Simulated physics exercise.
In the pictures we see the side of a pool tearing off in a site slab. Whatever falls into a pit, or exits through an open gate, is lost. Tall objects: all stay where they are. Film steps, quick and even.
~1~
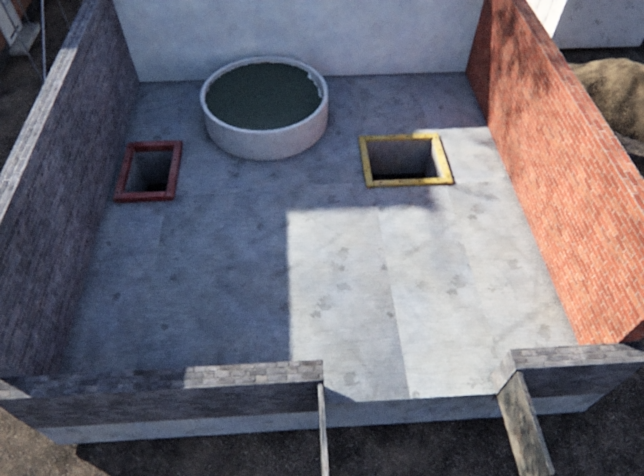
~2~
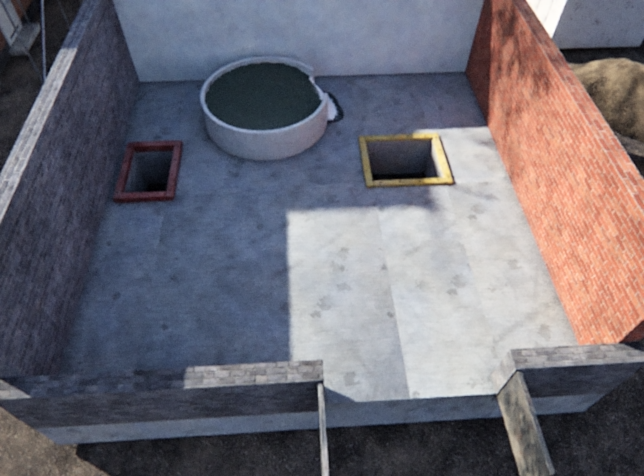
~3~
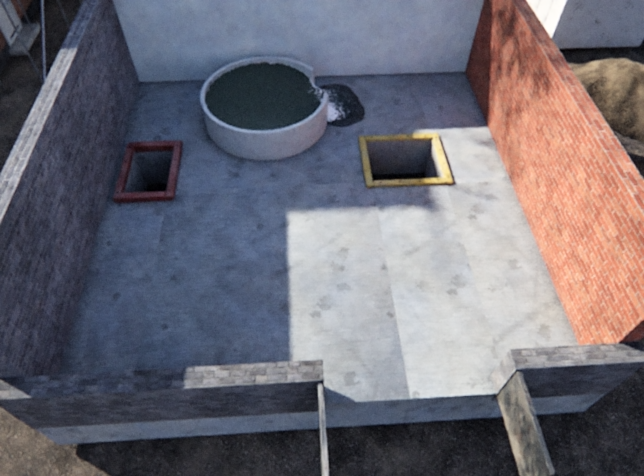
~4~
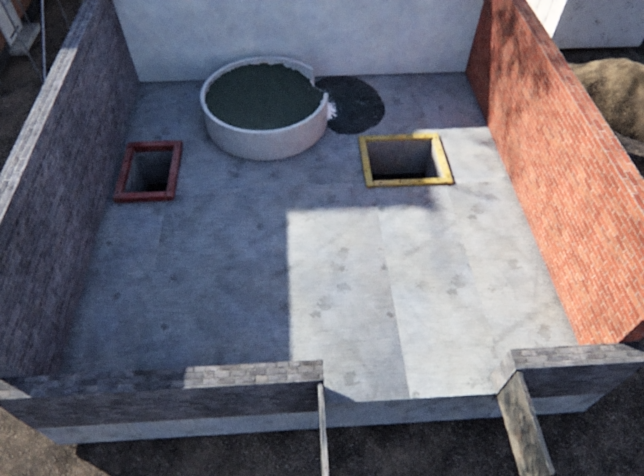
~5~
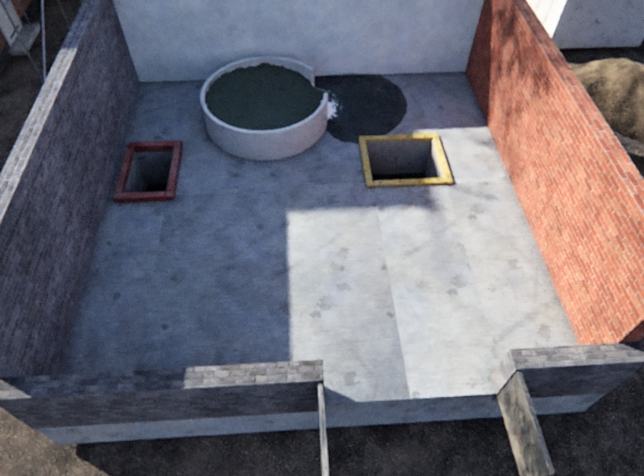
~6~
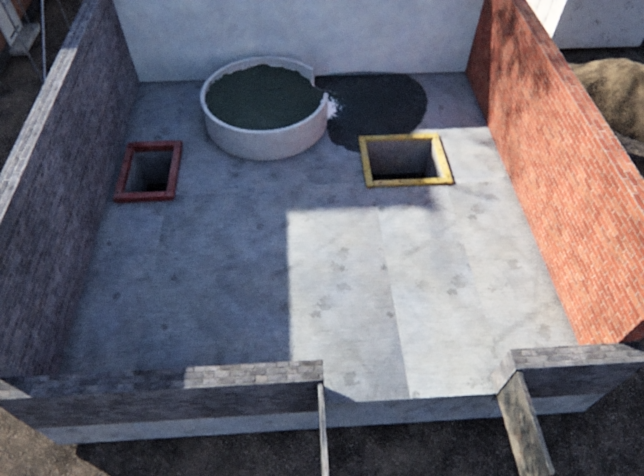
A walled concrete yard is seen from high above, with a dark brick wall on the left, an orange-red brick wall on the right and a pale wall behind. A round, pale-rimmed pool of dark green water stands at the back, between a red-framed square opening and a yellow-framed one. Water breaks out of the pool's right side and spreads rightward in a widening dark patch, while the camera stays still.
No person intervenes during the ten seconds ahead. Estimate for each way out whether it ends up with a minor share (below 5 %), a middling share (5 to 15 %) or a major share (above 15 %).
Gate: A twentieth to fifteen per cent; red pit: Short of a twentieth; yellow pit: A twentieth to fifteen per cent.
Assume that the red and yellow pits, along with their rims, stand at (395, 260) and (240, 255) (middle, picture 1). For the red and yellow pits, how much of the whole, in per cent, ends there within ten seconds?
Roughly: Red pit 0 %, yellow pit 0 %.
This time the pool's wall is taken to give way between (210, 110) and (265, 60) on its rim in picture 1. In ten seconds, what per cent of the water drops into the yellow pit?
Share to the yellow pit: 0 in a hundred.
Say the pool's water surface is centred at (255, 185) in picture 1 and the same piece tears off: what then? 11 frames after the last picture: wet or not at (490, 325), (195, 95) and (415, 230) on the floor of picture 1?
Okay, first one high and dry, second one high and dry, last one got wet.
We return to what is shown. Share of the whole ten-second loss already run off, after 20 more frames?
I'd estimate close to 5 per cent.
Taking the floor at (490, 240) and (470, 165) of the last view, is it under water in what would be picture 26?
As listed: Swamped; swamped.
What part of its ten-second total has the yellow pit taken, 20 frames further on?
My guess is about 15 %.
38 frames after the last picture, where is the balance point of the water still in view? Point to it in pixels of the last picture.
Around pixel (366, 142) of the last picture.
A moment on, water covers 15 % of the floor; the gate 0 %, the red pit 0 %, the yellow pit 0 %.
Next, water covers 15 % of the floor; the gate 0 %, the red pit 0 %, the yellow pit 0 %.
Then, water covers 25 % of the floor; the gate 0 %, the red pit 0 %, the yellow pit 1 %.
Later, water covers 40 % of the floor; the gate 2 %, the red pit 0 %, the yellow pit 4 %.
In the end, water covers 60 % of the floor; the gate 9 %, the red pit 0 %, the yellow pit 8 %.
